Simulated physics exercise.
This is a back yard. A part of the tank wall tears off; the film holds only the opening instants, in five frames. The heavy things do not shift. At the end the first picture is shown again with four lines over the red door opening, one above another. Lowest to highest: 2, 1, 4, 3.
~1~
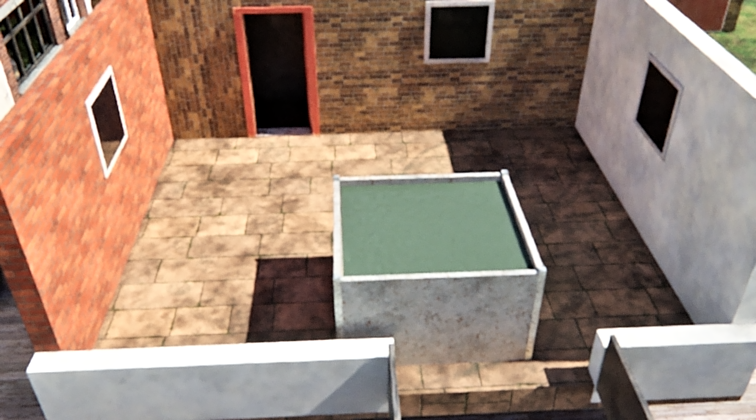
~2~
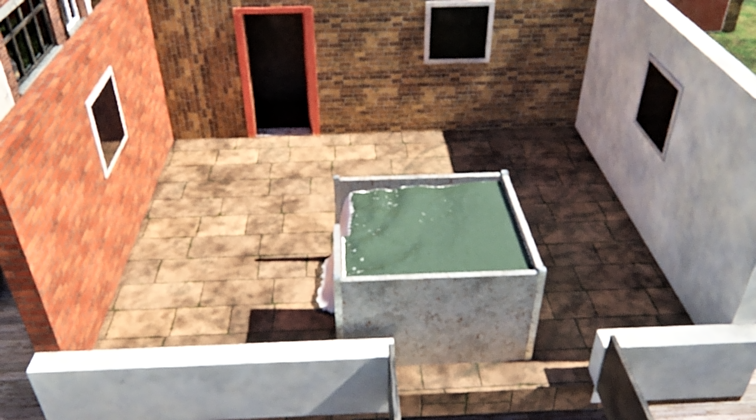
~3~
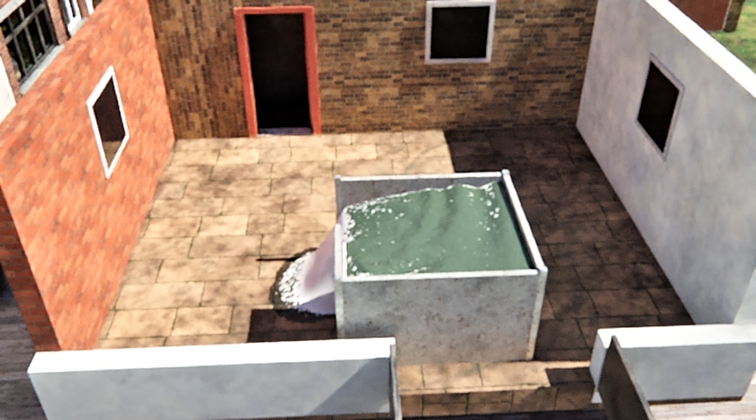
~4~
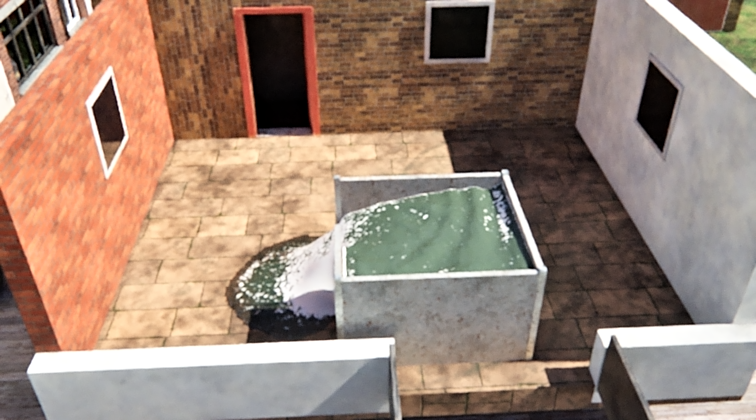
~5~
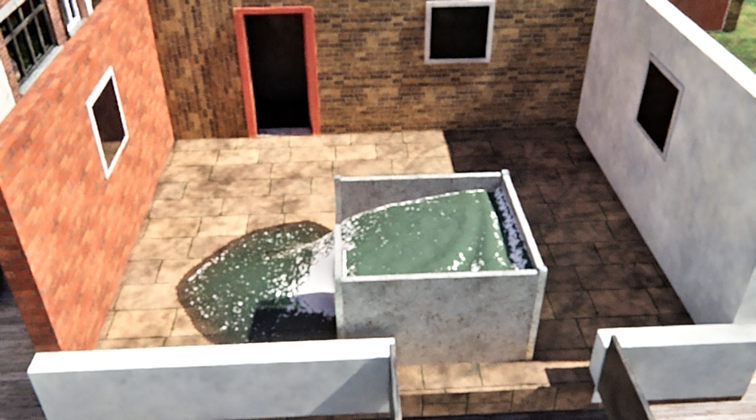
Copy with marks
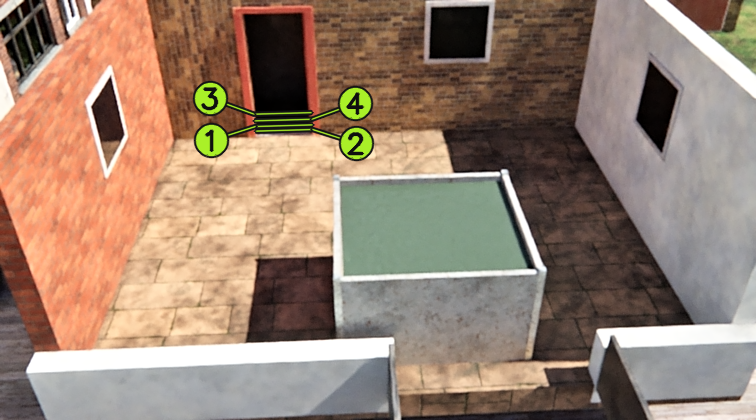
A brick-and-plaster-walled back yard, paved in tan slabs, is seen from above by a still camera, with a red-framed doorway at the back and an open-topped grey tank of green water near the centre. The water, at first calm, pours out through the tank's left side and drops to the paving. Flecked with white, it spreads leftward in a widening green pool while the surface inside ripples and sinks at the right.
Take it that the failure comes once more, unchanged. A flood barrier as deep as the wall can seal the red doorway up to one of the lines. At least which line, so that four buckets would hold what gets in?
Take 1.
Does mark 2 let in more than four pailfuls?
Yes.
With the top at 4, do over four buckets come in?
No, not at all.
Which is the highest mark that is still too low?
The answer is 2.
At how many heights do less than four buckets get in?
Three of the four.
In lime, 1 at (283, 125); 2 at (284, 130); 3 at (282, 113); 4 at (283, 120); from the bottom up 2, 1, 4, 3.
For mark 1, a bucket or two gets in.
For mark 2, about 11 bucketfuls get in.
For mark 3, nothing gets over.
For mark 4, nothing gets over.
